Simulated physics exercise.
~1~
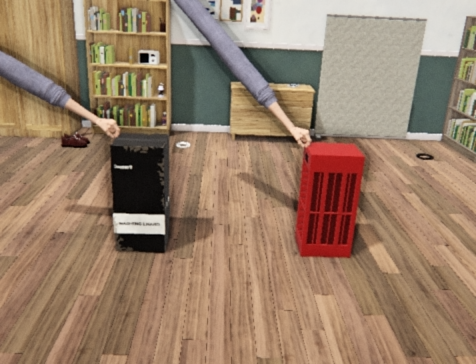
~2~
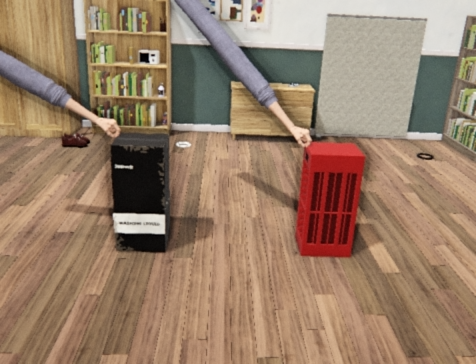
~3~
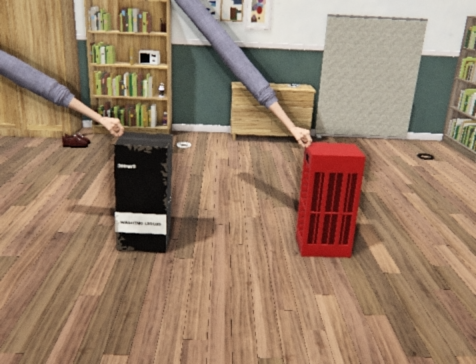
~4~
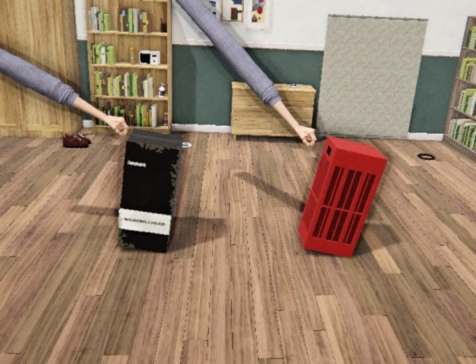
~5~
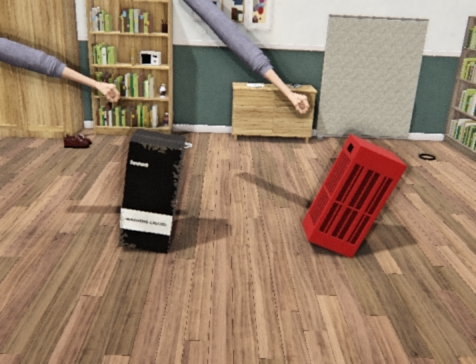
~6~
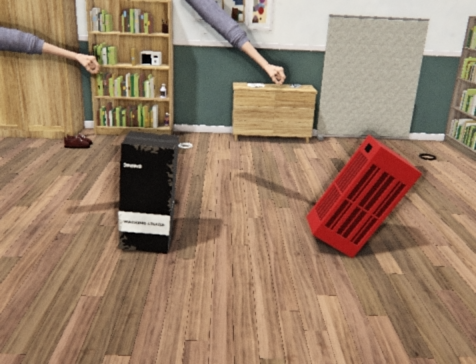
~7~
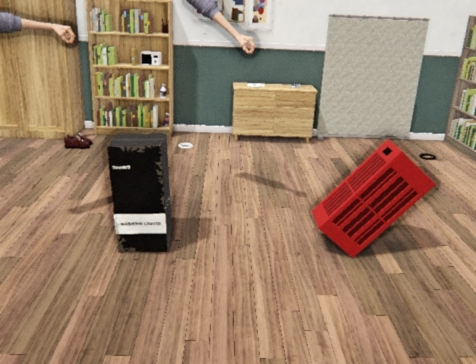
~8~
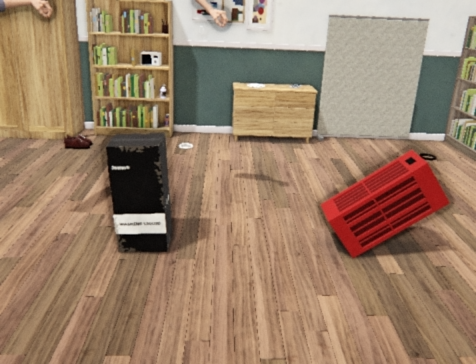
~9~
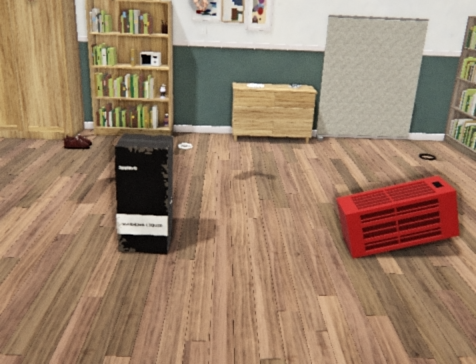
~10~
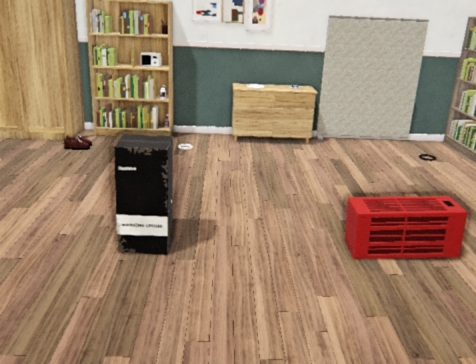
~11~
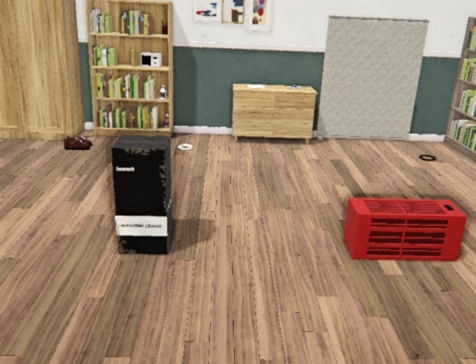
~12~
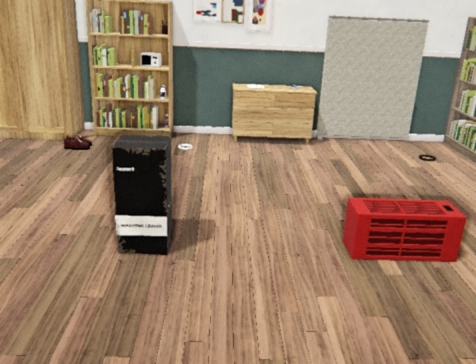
In a room with a wooden floor and bookshelves, two hands pushed a tall black box and a tall red crate to the right and drew back; the box tilted slightly and rocked back upright, while the crate toppled onto its side.
